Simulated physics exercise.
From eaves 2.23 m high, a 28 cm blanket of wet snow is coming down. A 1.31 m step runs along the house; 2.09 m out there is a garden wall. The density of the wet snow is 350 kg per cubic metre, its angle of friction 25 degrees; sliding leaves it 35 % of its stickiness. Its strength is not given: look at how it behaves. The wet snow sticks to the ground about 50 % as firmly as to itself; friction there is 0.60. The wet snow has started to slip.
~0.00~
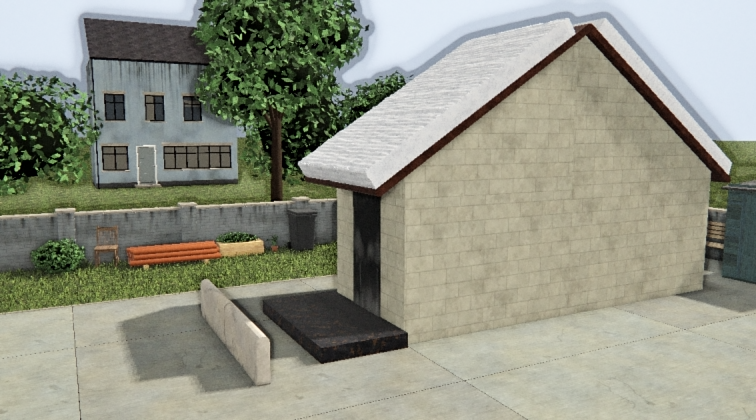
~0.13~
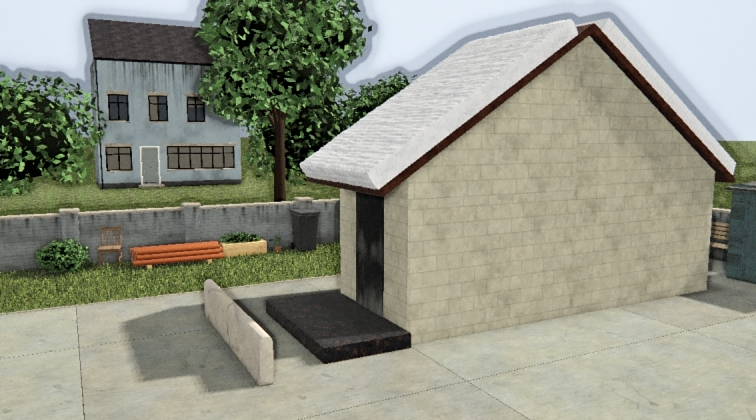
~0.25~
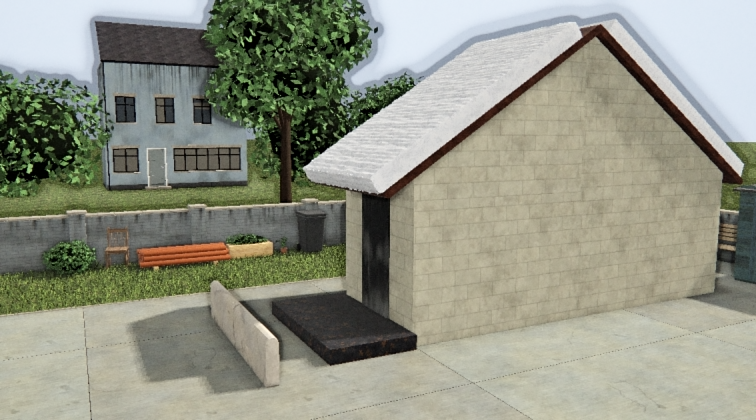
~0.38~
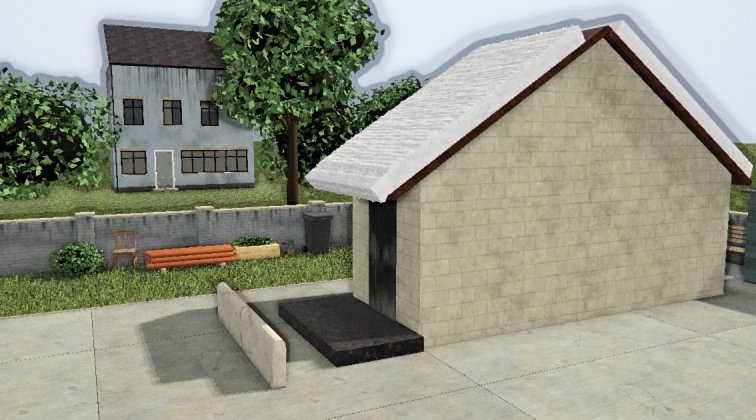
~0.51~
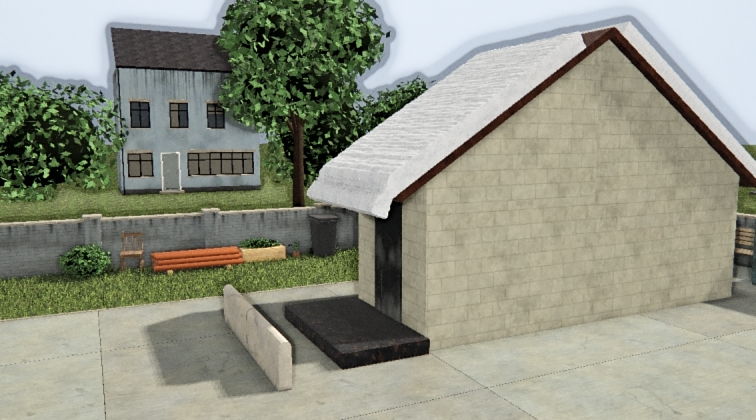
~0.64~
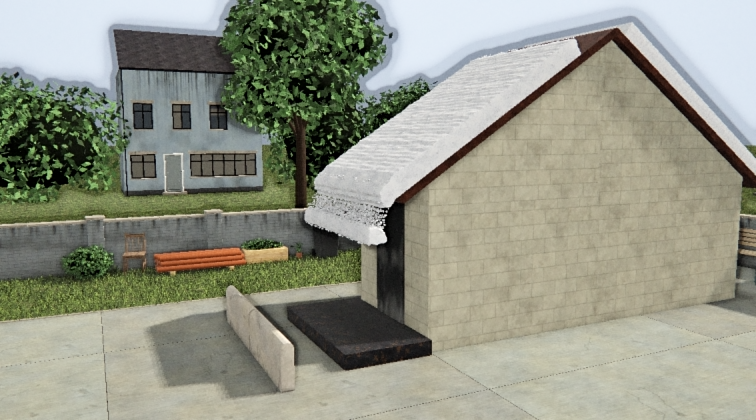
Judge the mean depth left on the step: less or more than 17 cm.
The mean depth left on the step is more than 17 cm.
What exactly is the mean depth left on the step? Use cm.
About 25 cm.
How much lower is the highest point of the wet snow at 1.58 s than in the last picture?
Roughly 1.4 m.
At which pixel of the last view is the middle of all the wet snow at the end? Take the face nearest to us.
Around (287, 361).
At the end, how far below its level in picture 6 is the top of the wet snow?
Roughly 3.8 m.
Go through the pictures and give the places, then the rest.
Front end of the wet snow at (367, 175), 2 % of it past the eaves, in one piece, in the first frame.
Front end of the wet snow at (369, 176), its middle shifted 1.9 cm, 2 % of it past the eaves, in one piece, in the second frame.
Front end of the wet snow at (371, 181), its middle shifted 7.5 cm, 3 % of it past the eaves, in one piece, in the third frame.
Front end of the wet snow at (373, 191), its middle shifted 17 cm, 6 % of it past the eaves, in one piece, in the fourth frame.
Front end of the wet snow at (372, 213), its middle shifted 31 cm, 9 % of it past the eaves, cracking, in the fifth frame.
Front end of the wet snow at (368, 238), its middle shifted 49 cm, 13 % of it past the eaves, cracking, in the sixth frame.
By 1.07 s, 80 % of the snow is still up on the roof and 20 % is falling or down.
By 1.58 s, 44 % of the snow is still up on the roof and 56 % is falling or down.
By 2.09 s, none of the snow is still up on the roof and all is falling or down.
By 2.60 s, none of the snow is still up on the roof and all is falling or down.
By 3.30 s, at the end, none of the snow is still up on the roof and the snow on the step is 25 cm deep on average.
